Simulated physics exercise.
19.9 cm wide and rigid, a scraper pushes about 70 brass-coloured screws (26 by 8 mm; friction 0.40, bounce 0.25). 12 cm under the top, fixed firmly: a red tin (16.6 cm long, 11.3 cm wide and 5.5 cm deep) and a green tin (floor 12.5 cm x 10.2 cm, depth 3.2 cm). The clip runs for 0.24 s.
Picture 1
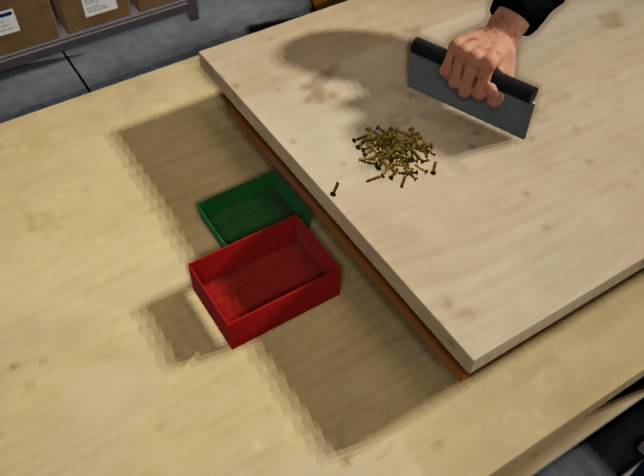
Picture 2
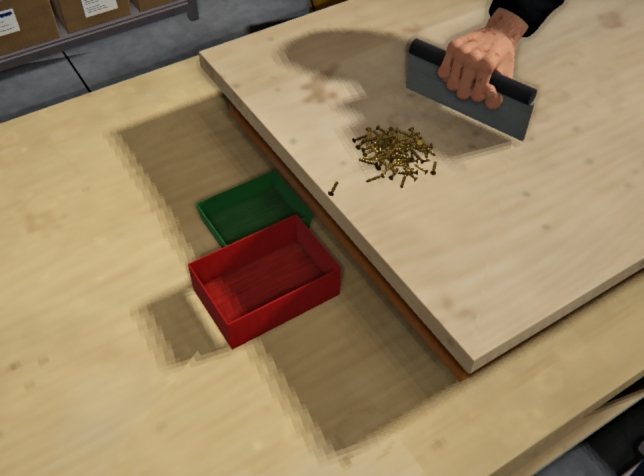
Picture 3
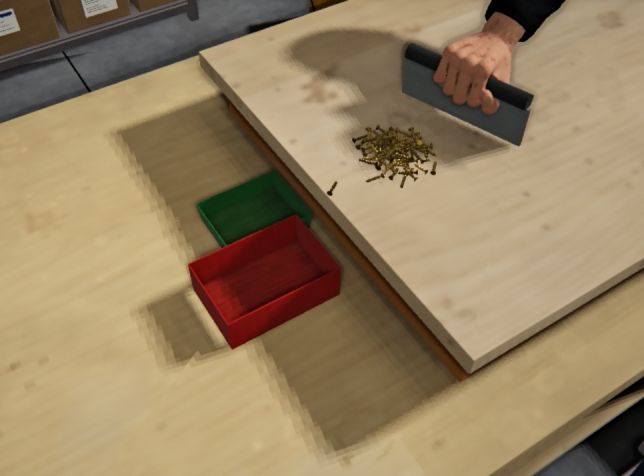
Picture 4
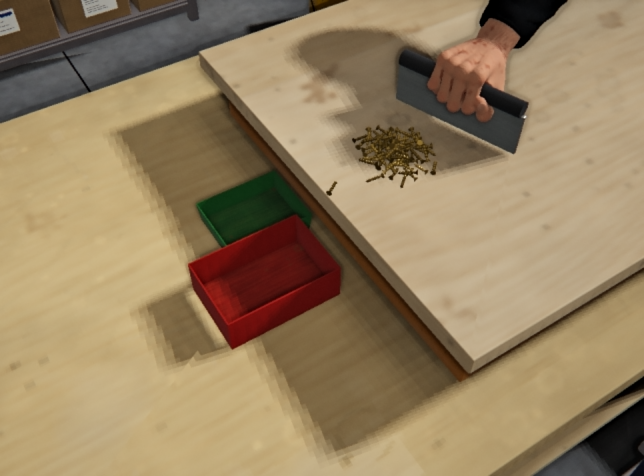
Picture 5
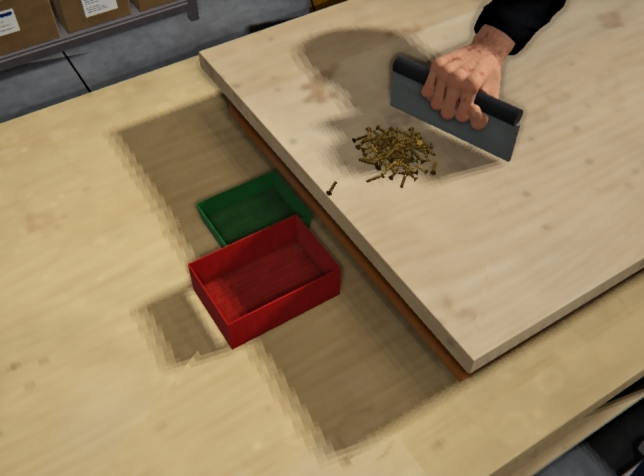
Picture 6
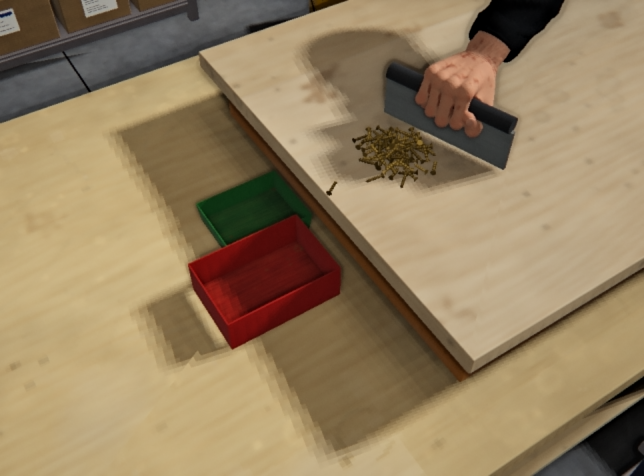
A hand in a dark sleeve grips a grey scraper on a raised pale wooden board, seen from above at an angle in a workshop-like room with boxes on a shelf. A loose pile of brass-coloured screws lies left of the scraper, with a red tin and a green one behind it below the board's left edge. The hand slides the scraper slowly down and left to the pile, which barely changes, while the camera stays still.
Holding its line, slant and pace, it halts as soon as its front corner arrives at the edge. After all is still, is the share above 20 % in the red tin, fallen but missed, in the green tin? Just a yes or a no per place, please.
Red tin, yes; fallen but missed, yes; green tin, no.
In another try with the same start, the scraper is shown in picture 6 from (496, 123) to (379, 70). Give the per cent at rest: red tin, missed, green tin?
Red tin 15, missed 10, green tin 10.
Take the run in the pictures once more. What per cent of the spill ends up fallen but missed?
Roughly 30 per cent.
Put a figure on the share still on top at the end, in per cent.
I'd put it near 30 per cent.
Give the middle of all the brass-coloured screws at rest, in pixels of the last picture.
About (321, 286).
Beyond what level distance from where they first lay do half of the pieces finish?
Roughly 16 cm.
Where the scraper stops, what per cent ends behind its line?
Around 10 per cent.
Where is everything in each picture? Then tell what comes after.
In the first picture, scraper from (530, 108) to (414, 57); moved 0.0 cm; pieces shifted so far, 0; middle of the spill at (399, 151); red tin at (264, 266); green tin at (254, 209).
In the second picture, scraper from (529, 110) to (412, 58); moved 0.4 cm; pieces shifted so far, 0; middle of the spill at (399, 151).
In the third picture, scraper from (526, 115) to (408, 63); moved 1.7 cm; pieces shifted so far, 0; middle of the spill at (399, 151).
In the fourth picture, scraper from (521, 123) to (402, 69); moved 3.6 cm; pieces shifted so far, 1; middle of the spill at (399, 151).
In the fifth picture, scraper from (515, 131) to (396, 76); moved 5.5 cm; pieces shifted so far, 1; middle of the spill at (399, 151).
In the sixth picture, scraper from (510, 139) to (390, 83); moved 7.3 cm; pieces shifted so far, 1; middle of the spill at (399, 151); red tin at (264, 266); green tin at (254, 209).
Then, 0.24 s after the last picture, scraper 17 cm from its start, spill 12 cm wide; still on top 100 %.
Then, 0.49 s after the last picture, scraper 25 cm from its start, spill 17 cm wide; red tin 20 %, off the edge, not caught 10 %, still on top 70 %.
Then, 0.71 s after the last picture, scraper 25 cm from its start, spill 19 cm wide; red tin 40 %, off the edge, not caught 30 %, still on top 30 %.
In the end, red tin 40 %, green tin 0 %, fallen but missed 30 %, still on top 30 %.
